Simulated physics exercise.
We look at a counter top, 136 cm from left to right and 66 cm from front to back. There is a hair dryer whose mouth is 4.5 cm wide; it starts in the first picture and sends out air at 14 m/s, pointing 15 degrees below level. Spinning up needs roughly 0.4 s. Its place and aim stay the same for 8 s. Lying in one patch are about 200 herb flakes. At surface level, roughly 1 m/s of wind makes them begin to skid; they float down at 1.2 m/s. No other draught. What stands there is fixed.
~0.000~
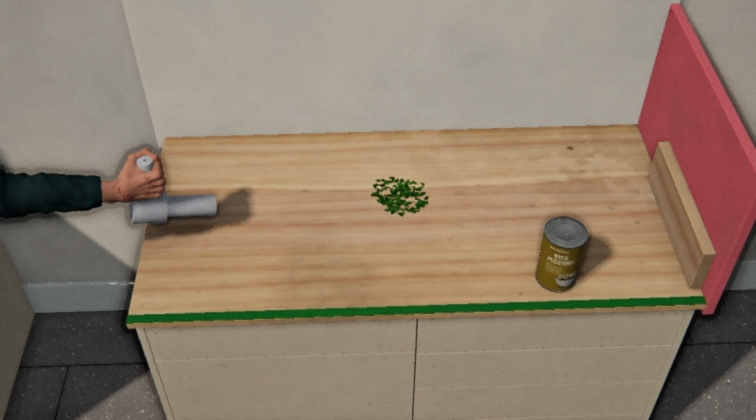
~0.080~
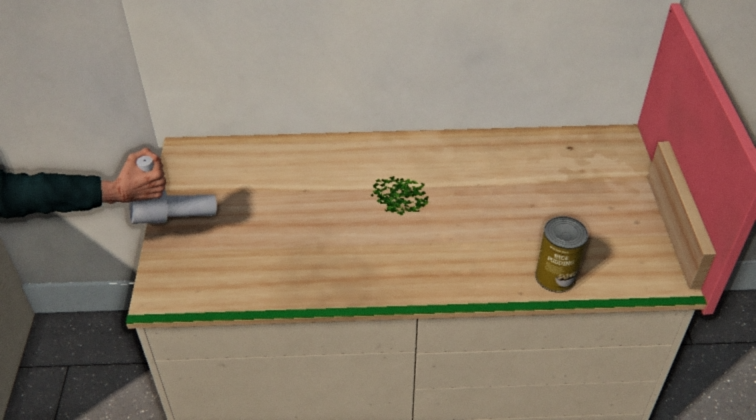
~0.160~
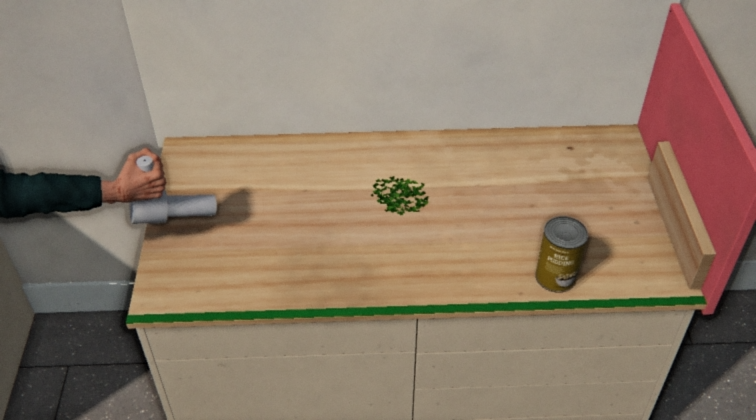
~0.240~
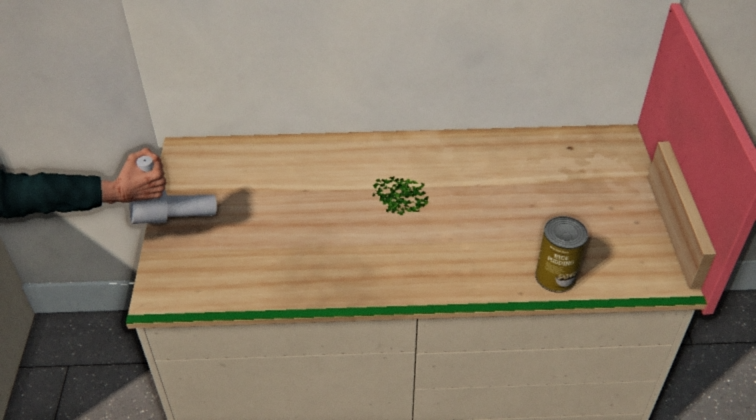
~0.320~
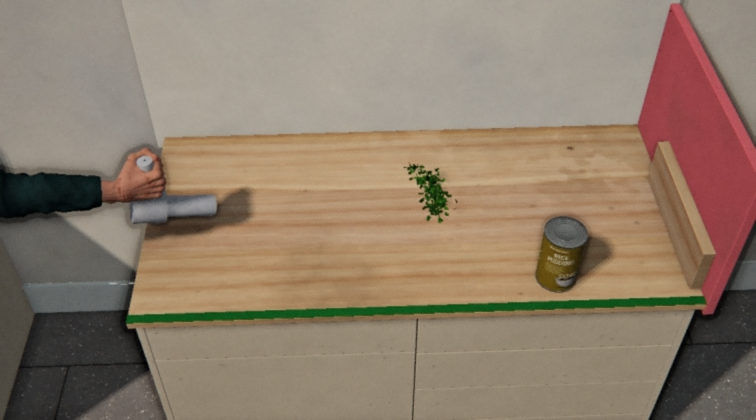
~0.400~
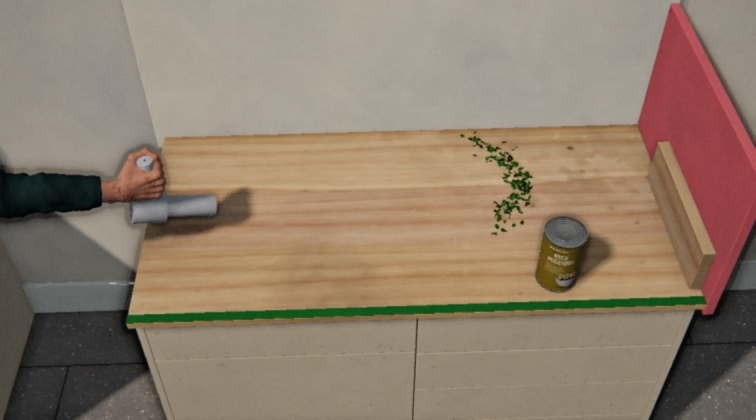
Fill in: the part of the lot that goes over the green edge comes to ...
Over a quarter.
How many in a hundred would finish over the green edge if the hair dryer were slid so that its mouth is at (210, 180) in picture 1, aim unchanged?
Then the share would be close to 90 percent.
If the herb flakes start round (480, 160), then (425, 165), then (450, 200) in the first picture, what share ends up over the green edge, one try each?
Try by try: About 15 per cent, 15 per cent and 70 per cent.
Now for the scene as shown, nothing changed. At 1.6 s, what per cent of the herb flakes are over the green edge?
About 30 per cent.
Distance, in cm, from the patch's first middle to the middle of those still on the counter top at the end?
The middle ends up about 70 cm from the start.
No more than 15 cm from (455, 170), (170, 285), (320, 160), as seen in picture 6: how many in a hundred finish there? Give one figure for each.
Roughly 0 %, 0 % and 0 %, in that order.
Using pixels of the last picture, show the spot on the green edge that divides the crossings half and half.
The halfway point of the crossings is around (674, 306) in the last picture.
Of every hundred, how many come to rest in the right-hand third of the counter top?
About 40 percent.
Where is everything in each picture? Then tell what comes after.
The middle of the herb flakes is near (400, 197), none has stirred yet and the mouth of the hair dryer is at (215, 205), in the first picture.
The middle of the herb flakes is near (400, 197), none has stirred yet and the green edge is centred on (419, 314), in the second picture.
The middle of the herb flakes is near (400, 197), none has stirred yet, the top of a tin is at (566, 232) and the top of a board is at (686, 194), in the third picture.
The middle of the herb flakes is near (400, 197) and none has stirred yet, in the fourth picture.
The middle of the herb flakes is near (433, 192), the farthest in sight from the hair dryer is at (456, 201) and all have left their places, in the fifth picture.
The middle of the herb flakes is near (510, 182), the farthest in sight from the hair dryer is at (513, 150) and all have left their places, in the sixth picture.
After 1.6 s, 58 % are on the move or not yet settled, 34 % are over the green edge; the middle of those still in play is near (650, 163).
After 2.6 s, 46 % are on the move or not yet settled, 39 % are over the green edge; the middle of those still in play is near (652, 168).
After 4.4 s, 32 % are on the move or not yet settled, 50 % are over the green edge; the middle of those still in play is near (653, 168).
After 8.0 s, at the end, 59 % are over the green edge; the middle of those still in play is near (654, 169).
